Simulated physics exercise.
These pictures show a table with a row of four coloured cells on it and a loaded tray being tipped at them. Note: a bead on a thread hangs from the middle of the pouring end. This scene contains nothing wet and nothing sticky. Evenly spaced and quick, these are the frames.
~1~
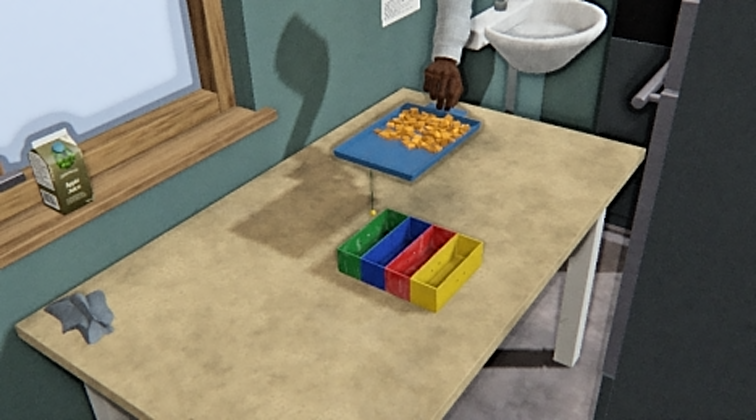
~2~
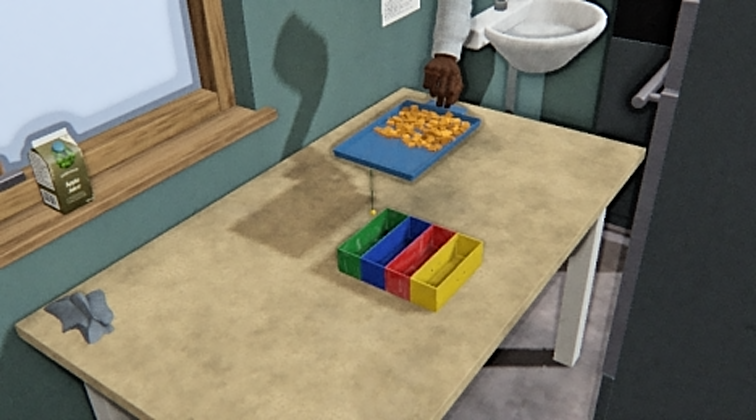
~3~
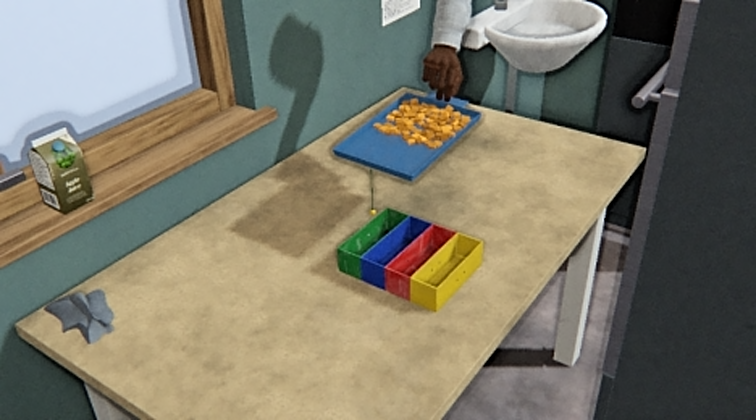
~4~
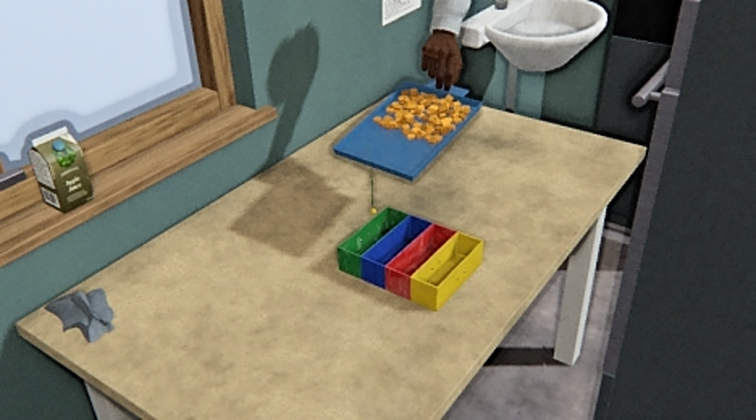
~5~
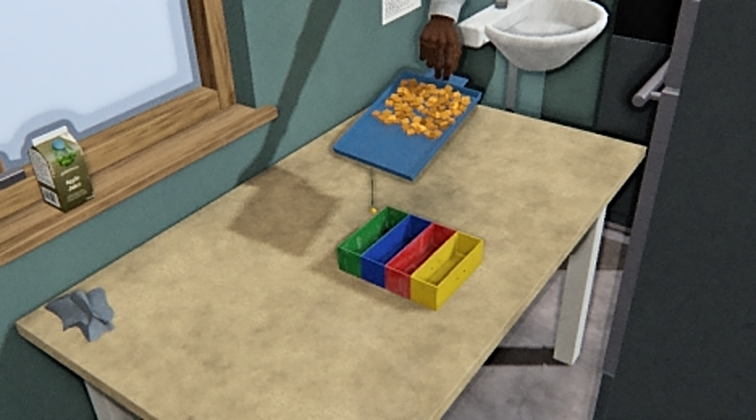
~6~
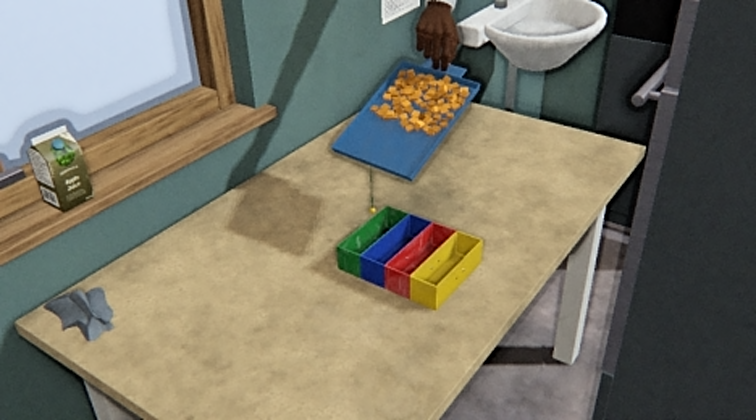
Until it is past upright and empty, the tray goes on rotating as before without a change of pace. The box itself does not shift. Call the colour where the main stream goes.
I call blue.
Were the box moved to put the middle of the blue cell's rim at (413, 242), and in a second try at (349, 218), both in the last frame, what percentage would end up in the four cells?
Close to 60 in a hundred, followed by close to 90 in a hundred.
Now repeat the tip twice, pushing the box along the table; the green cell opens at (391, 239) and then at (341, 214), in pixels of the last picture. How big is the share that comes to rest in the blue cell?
10% for the first placement, 20% for the second.
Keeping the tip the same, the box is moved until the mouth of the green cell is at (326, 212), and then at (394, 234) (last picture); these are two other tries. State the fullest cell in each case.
First: The yellow one. Second: The cell in green.
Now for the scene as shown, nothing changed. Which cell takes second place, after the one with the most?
That's that green cell.
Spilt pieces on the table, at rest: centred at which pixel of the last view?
The middle is around (330, 249).
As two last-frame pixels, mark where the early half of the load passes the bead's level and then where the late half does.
It passes near (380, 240) first and then near (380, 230).
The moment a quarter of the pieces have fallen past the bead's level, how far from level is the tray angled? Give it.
I'd say close to 75 degrees.
Soon after the last picture, tray tipped steeply; most on the tray; about a quarter falling or outside the box.
A little later, tray tipped past a quarter turn; about a third on the tray; about a quarter in the blue cell; a small part in the green cell; a small part in the red cell; about a quarter falling or outside the box.
Later still, tray tipped past a quarter turn; about half in the blue cell; about a quarter in the green cell; a small part in the red cell; about a quarter falling or outside the box.
At rest, tray tipped past a quarter turn; about half in the blue cell; about a quarter in the green cell; a small part in the red cell; none in the yellow cell; about a quarter outside the box.
